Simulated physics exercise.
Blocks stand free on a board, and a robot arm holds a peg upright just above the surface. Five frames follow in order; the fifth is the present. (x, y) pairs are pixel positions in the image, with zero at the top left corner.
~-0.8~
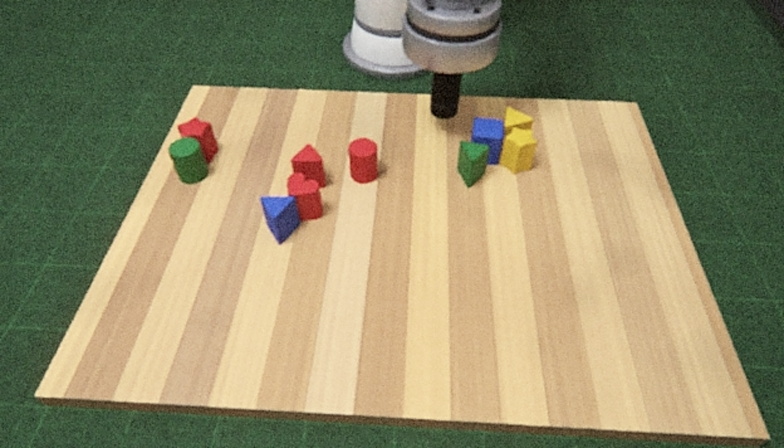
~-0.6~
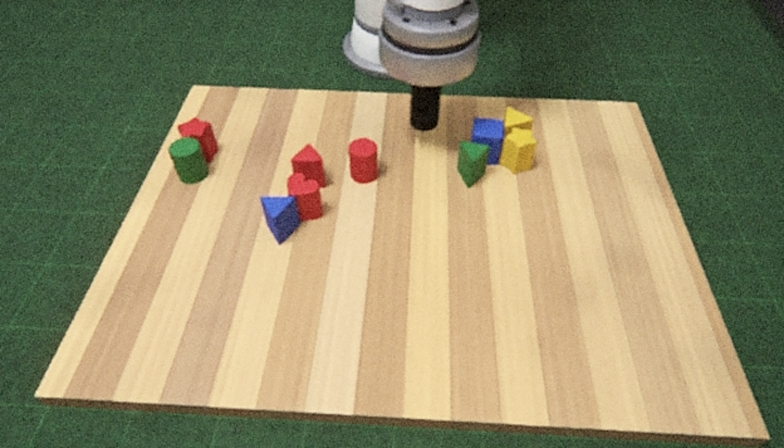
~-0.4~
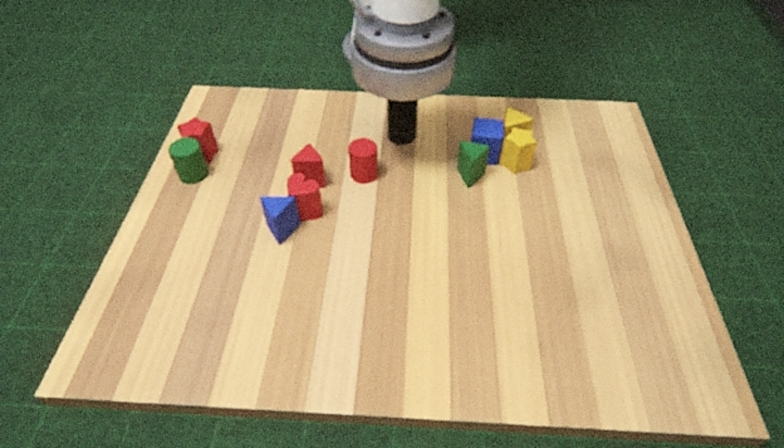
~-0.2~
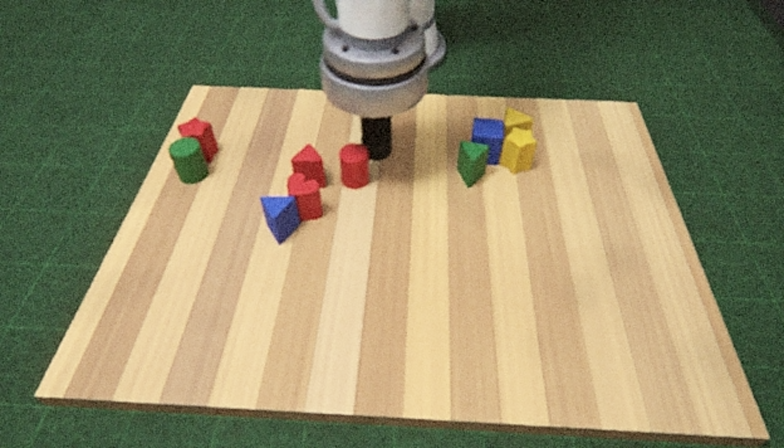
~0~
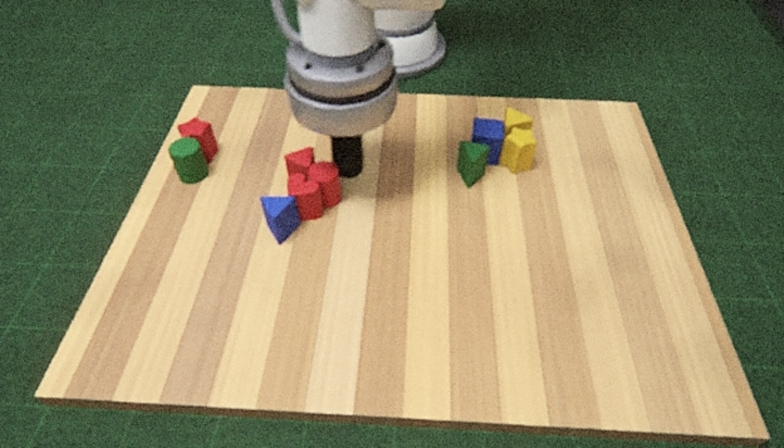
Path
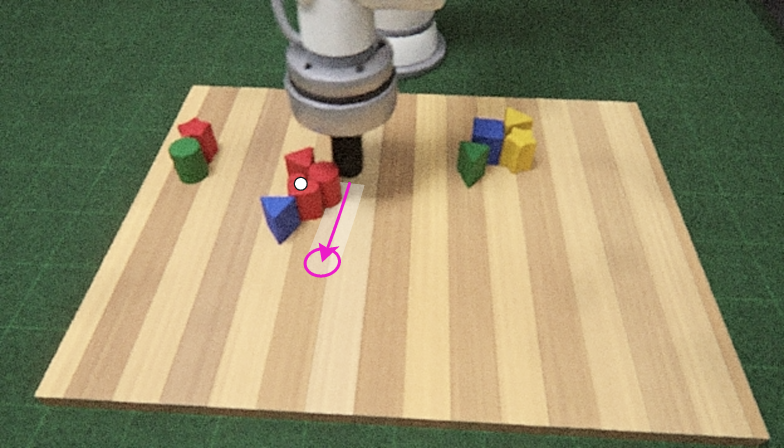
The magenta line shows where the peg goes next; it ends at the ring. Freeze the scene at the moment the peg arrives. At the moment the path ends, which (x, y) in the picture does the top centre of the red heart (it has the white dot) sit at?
It comes to (270, 196).
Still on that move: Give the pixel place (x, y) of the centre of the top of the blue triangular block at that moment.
My prediction: (256, 217).
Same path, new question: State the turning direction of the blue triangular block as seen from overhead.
The blue triangular block rotates clockwise.
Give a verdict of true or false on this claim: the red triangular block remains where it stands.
The statement is correct.
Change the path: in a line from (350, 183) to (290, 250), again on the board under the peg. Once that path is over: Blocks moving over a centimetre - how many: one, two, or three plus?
Three or more blocks move more than 1 cm.
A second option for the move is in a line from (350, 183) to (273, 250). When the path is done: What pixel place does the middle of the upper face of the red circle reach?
The middle of the upper face of the red circle will lie at about (230, 226) in the picture.
The line goes from (350, 183) directly to (322, 262); the dot is on the red heart.
The first path, step by step. One third of the way, peg at (341, 193); blue triangular block at (270, 211), turned 30° clockwise; red heart at (281, 194), turned 40° clockwise; red circle at (309, 189).
Two thirds of the way, peg at (331, 220); blue triangular block at (259, 217), turned 20° clockwise; red heart at (270, 196), turned 65° clockwise; red circle at (296, 205).
At the end, peg at (320, 248); blue triangular block at (256, 217), turned 20° clockwise; red heart at (270, 196), turned 65° clockwise; red triangular block unmoved; red circle at (294, 212).
